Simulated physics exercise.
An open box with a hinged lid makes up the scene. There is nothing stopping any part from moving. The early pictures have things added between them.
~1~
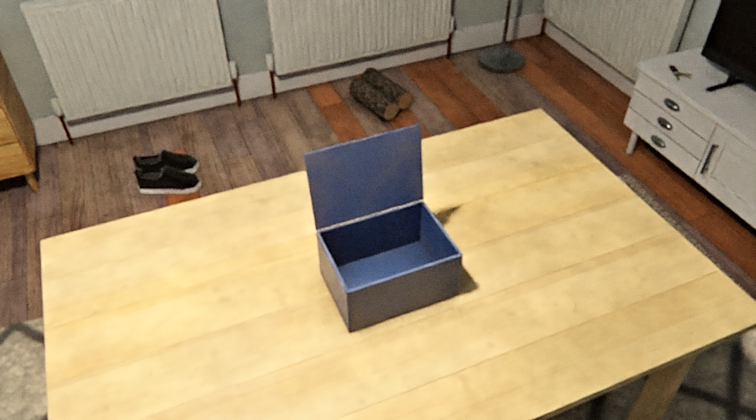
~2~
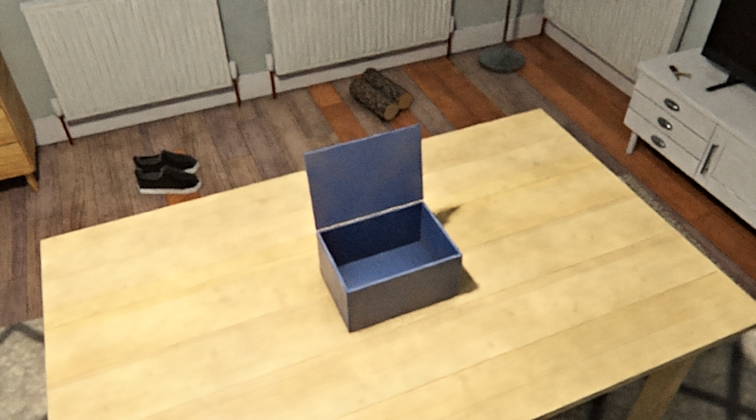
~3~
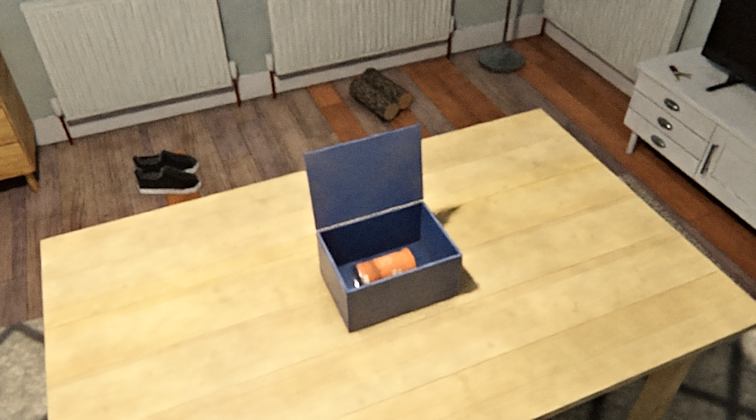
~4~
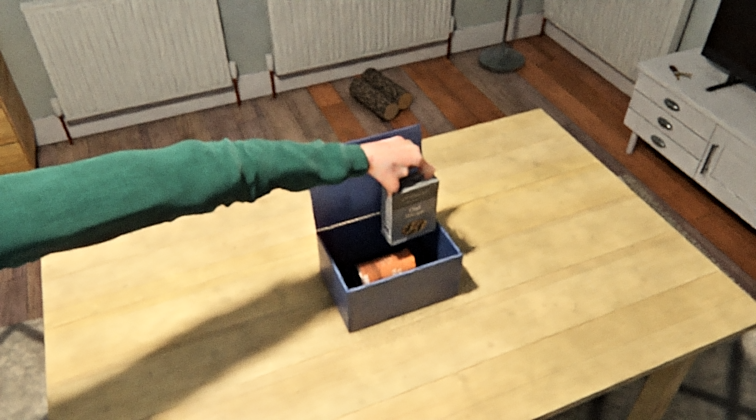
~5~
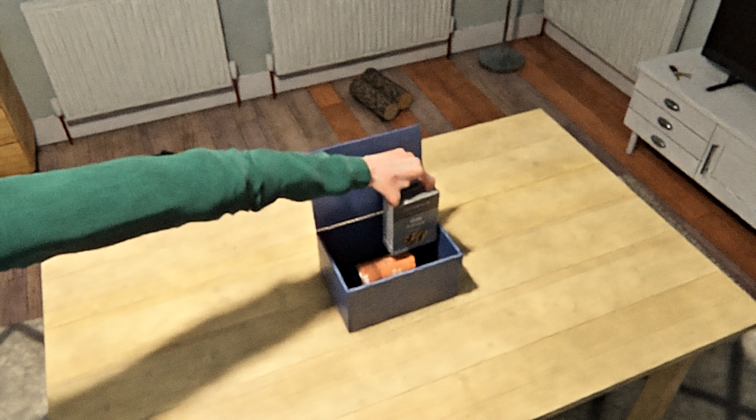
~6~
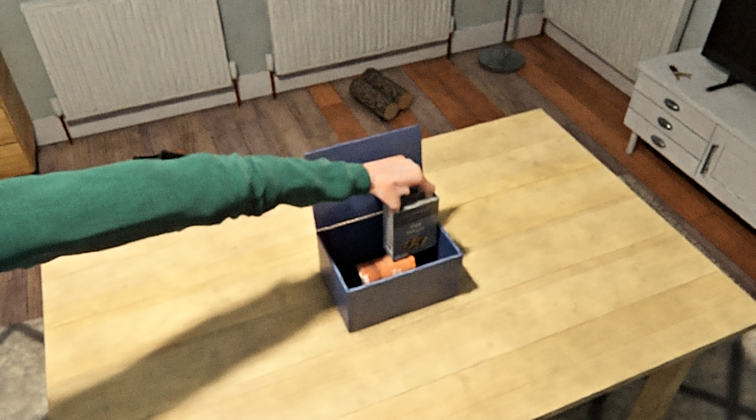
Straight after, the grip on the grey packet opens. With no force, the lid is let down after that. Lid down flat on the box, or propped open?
Propped open.
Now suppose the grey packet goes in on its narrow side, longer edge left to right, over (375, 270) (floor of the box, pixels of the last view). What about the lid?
Then it shuts flat.
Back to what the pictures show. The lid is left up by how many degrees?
Angle: About 18°.
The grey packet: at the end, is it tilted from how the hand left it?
The grey packet ends up tilted.
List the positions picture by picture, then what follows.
The last thing is not in view yet, in the first frame.
The last thing is not in view yet, in the second frame.
The last thing is not in view yet; orange tin (384, 271), in the third frame.
Coming down; grey packet (409, 208); orange tin (384, 271), in the fourth frame.
Coming down; grey packet (411, 218); orange tin (384, 271), in the fifth frame.
In place under the hand; grey packet (410, 224); orange tin (384, 271), in the sixth frame.
Then, 1.50 s past the last view, lid 89° above the rim; grey packet rocked 32° from its first pose near (410, 222).
Then, 2.20 s past the last view, lid 58° above the rim; grey packet rocked 16° from its first pose near (416, 228); orange tin displaced a little.
Then, 2.60 s past the last view, lid 20° above the rim; grey packet rocked 42° from its first pose near (429, 251); orange tin displaced a little.
Then, 3.60 s past the last view, lid 17° above the rim; grey packet rocked 58° from its first pose near (427, 249); orange tin displaced a little.
Finally, lid 17° above the rim; down or leaning hard in the box, grey packet; moved from the start, orange tin. Final places as the last picture's camera would see them, grey packet near (427, 249).
